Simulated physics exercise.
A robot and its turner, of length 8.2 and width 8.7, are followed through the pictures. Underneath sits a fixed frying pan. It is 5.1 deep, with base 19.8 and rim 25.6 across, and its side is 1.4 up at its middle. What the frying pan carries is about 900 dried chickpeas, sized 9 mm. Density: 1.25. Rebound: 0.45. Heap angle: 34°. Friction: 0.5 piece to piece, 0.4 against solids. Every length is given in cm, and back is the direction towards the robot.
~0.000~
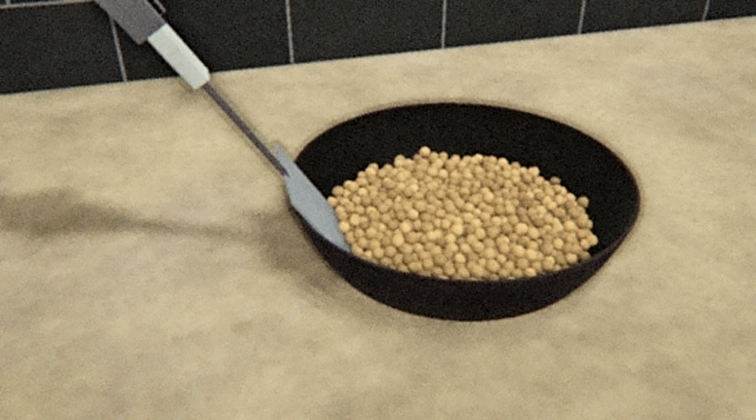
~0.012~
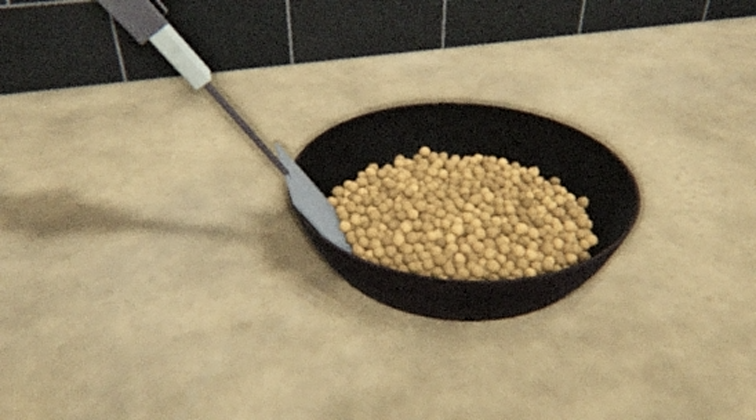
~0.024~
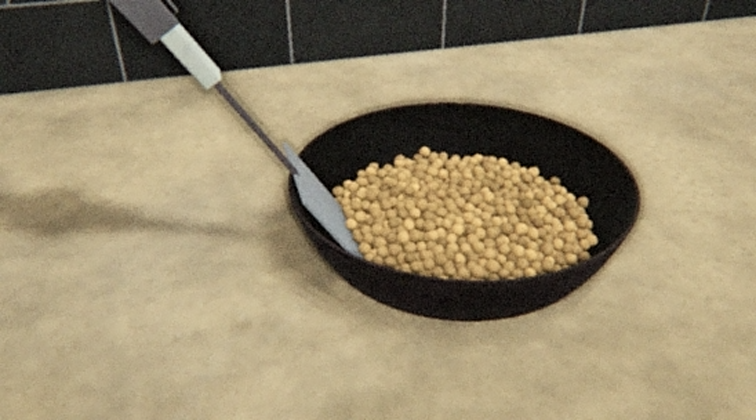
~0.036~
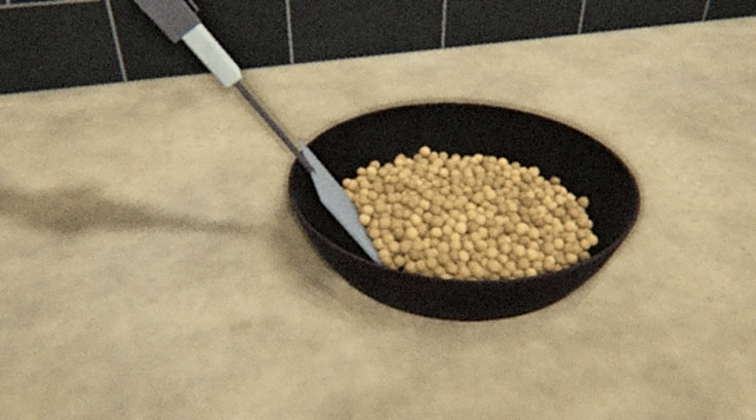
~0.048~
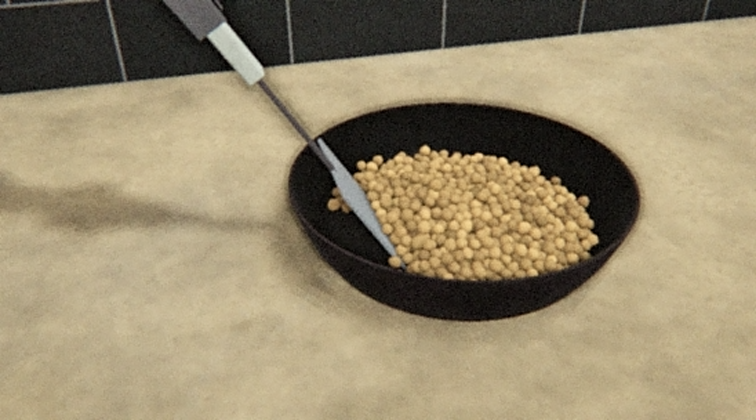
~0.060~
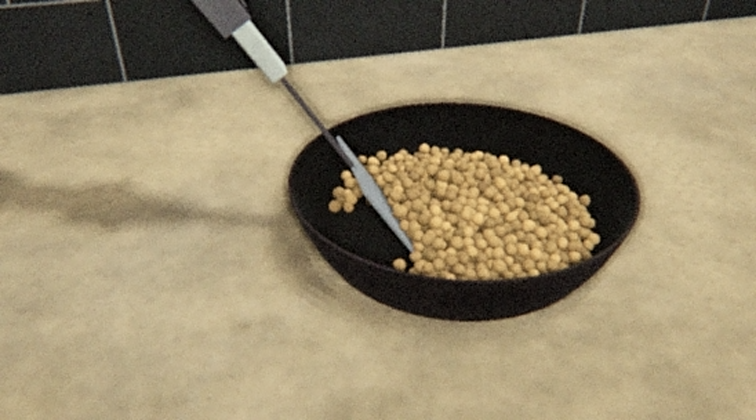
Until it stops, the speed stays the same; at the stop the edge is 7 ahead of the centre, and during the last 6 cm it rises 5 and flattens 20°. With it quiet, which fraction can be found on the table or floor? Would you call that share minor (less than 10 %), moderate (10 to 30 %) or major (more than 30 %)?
I would call it moderate.
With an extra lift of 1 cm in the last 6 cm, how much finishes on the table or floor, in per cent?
Close to 5 in a hundred.
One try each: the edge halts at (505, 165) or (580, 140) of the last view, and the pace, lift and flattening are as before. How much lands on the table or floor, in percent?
Close to 10 and close to 20 per cent, respectively.
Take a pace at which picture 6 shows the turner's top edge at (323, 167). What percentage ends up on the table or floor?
Some 5 per cent.
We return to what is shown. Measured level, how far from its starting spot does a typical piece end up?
I'd put it at close to 3 centimetres.
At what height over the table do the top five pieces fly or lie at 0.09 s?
Height: Some 6 cm.
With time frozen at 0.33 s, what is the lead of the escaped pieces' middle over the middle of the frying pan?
I'd put it at some 28 centimetres.
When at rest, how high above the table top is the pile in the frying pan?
Some 4.5 cm.
After 0.09 s, sloping 58°, highest piece 7 above the table; 900 in the frying pan.
After 0.12 s, sloping 52°, highest piece 8 above the table; 900 in the frying pan.
After 0.33 s, sloping 38°, highest piece 5 above the table; 762 in the frying pan, 132 on the table or floor, 6 on the blade or in flight.
After 1.38 s, sloping 38°, highest piece 4 above the table; 762 in the frying pan, 138 on the table or floor.
At rest, 762 in the frying pan, 138 on the table or floor. That is 15 % on the table or floor.
